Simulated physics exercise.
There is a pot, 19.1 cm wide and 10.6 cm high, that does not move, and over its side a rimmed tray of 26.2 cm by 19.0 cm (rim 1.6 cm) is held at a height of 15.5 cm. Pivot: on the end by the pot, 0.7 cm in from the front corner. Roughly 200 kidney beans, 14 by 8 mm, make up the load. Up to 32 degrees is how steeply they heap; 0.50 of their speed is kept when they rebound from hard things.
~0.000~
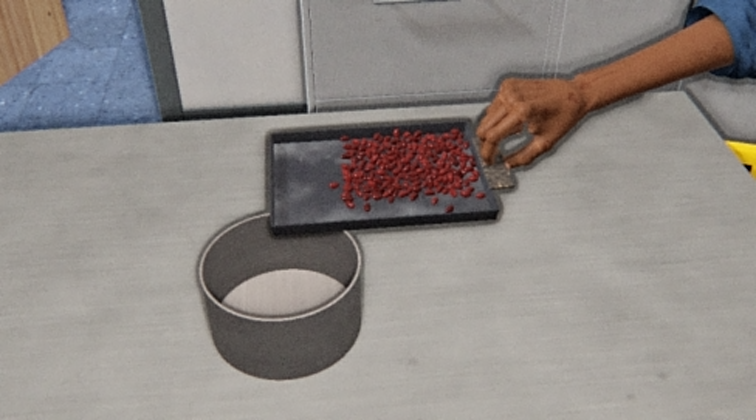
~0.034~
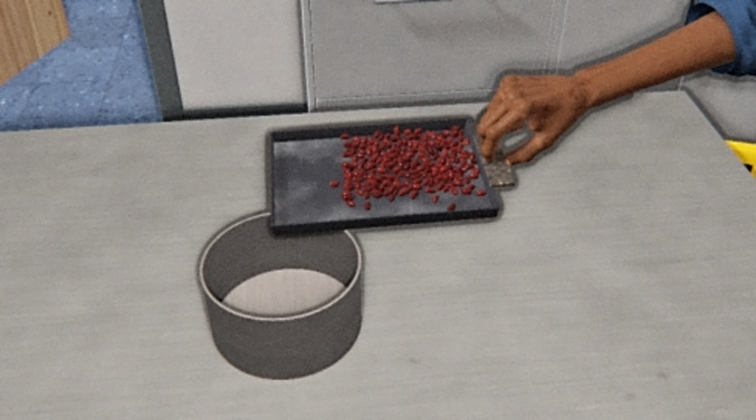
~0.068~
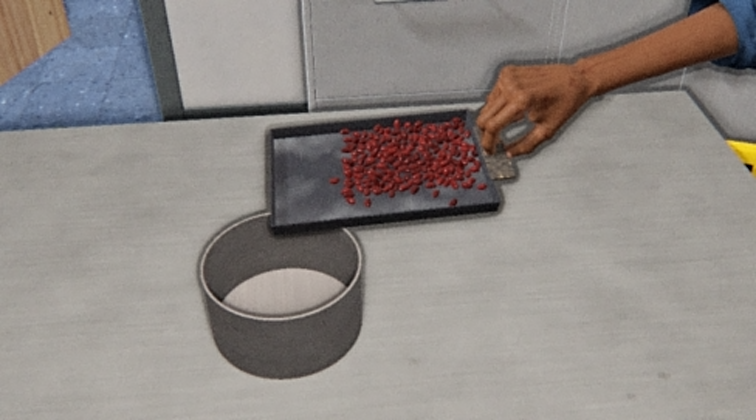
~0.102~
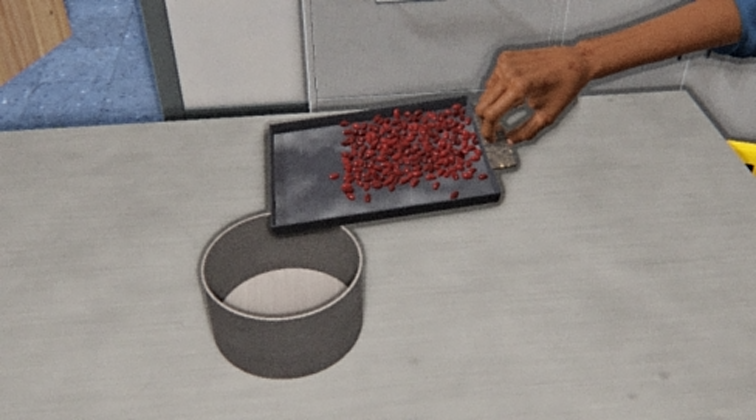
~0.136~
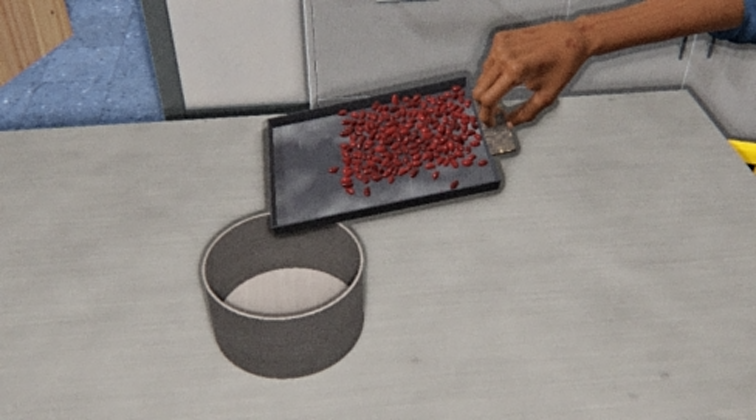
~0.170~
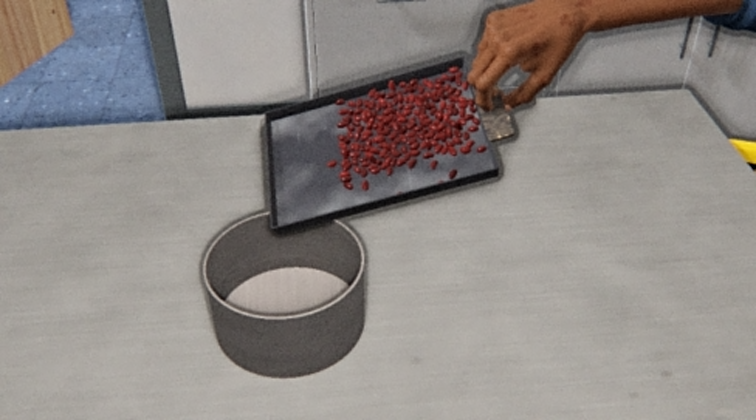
A hand reaching in from the right grips the end of a dark rimmed tray above a pale grey counter, seen from slightly above, with cabinets and a patch of blue floor behind. Red beans cover the tray's right portion, and its left end sits over a round grey pot. The hand lifts the right end steadily, tilting the tray leftward, while the beans, pot and camera stay in place relative to the tray, counter and scene.
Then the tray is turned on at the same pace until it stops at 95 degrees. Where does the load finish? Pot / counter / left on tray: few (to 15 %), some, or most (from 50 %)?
Pot = most, counter = some, left on the tray = few.
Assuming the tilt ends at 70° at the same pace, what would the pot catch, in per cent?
That comes out at some 75 per cent.
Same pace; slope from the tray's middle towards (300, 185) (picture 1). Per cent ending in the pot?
My best guess is some 30 per cent.
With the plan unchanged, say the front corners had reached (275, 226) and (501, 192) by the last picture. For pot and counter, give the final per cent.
Pot 75 % / counter 25 %.
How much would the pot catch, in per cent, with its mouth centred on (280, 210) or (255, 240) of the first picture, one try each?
Roughly 0 and 45 percent.
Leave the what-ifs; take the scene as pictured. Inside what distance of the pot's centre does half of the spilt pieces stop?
About 32 cm from the centre.
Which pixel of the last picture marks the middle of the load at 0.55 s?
Approximately (262, 213) in the last view.
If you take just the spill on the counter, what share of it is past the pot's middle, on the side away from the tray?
Share: Close to 100 %.
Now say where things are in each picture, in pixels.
In the first frame, tray tilt 0 degrees, front corners at (273, 225) and (496, 209); middle of the pieces at (411, 168); pot at (281, 262).
In the second frame, tray tilt 1 degrees, front corners at (273, 224) and (497, 206); middle of the pieces at (412, 166).
In the third frame, tray tilt 3 degrees, front corners at (273, 224) and (498, 200), lowest corner left front; middle of the pieces at (412, 160).
In the fourth frame, tray tilt 7 degrees, front corners at (273, 225) and (498, 191), lowest corner left front; middle of the pieces at (412, 151).
In the fifth frame, tray tilt 13 degrees, front corners at (273, 226) and (497, 179), lowest corner left front; middle of the pieces at (411, 139).
In the sixth frame, tray tilt 19 degrees, front corners at (273, 226) and (496, 167), lowest corner left front; middle of the pieces at (409, 127); pot at (284, 260). The tray's pace is about 170 degrees a second.
After 0.40 s, tilt 59 degrees; the tray holds 100 %, the pot 0 %.
After 0.55 s, tilt 85 degrees; the tray holds 90 %, the pot 0 %.
After 0.82 s, tilt 95 degrees; the tray holds 0 %, the pot 65 %.
By 2.1 s all is still; pot 70 %, counter 30 %, tray 0 %.
